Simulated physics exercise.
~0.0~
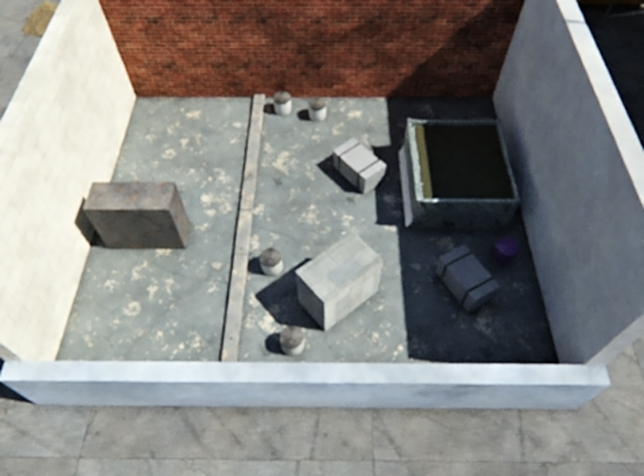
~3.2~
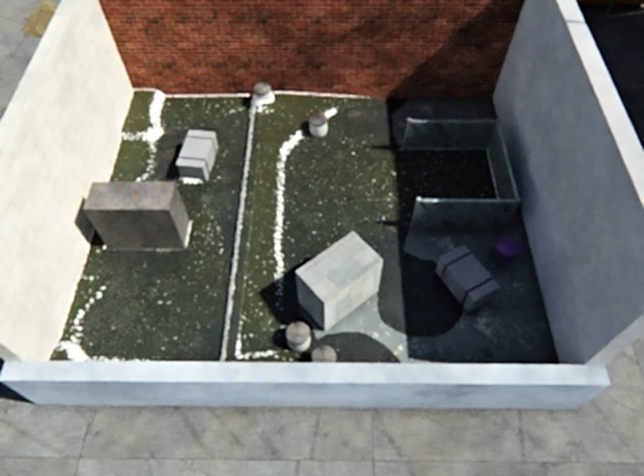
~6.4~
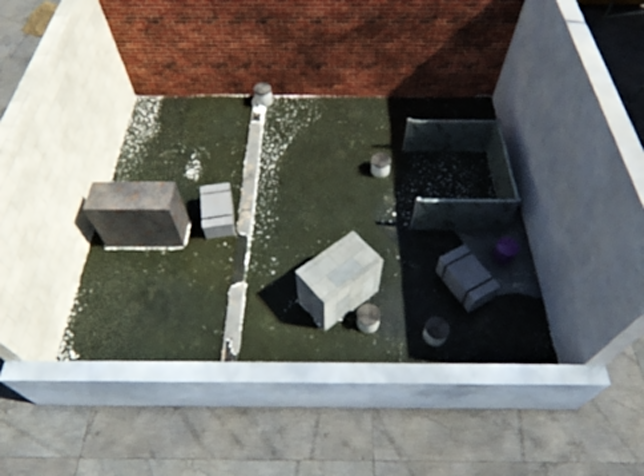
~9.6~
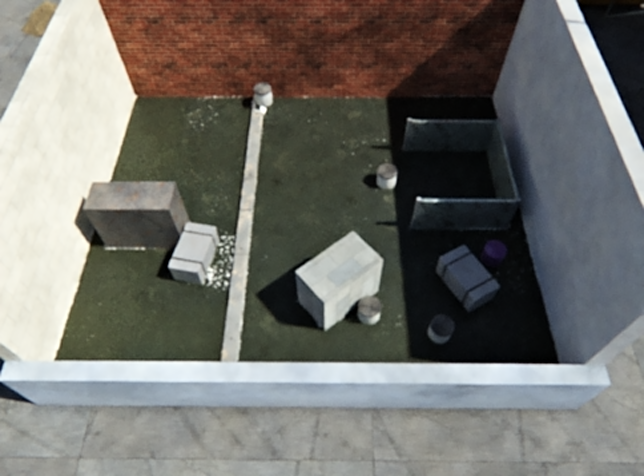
Dark water burst from a tank on the right and spread across the walled concrete pad, pushing a pale trunk over to the left and shifting several small grey pails, while the large blocks stayed put and the purple pail remained at the right.
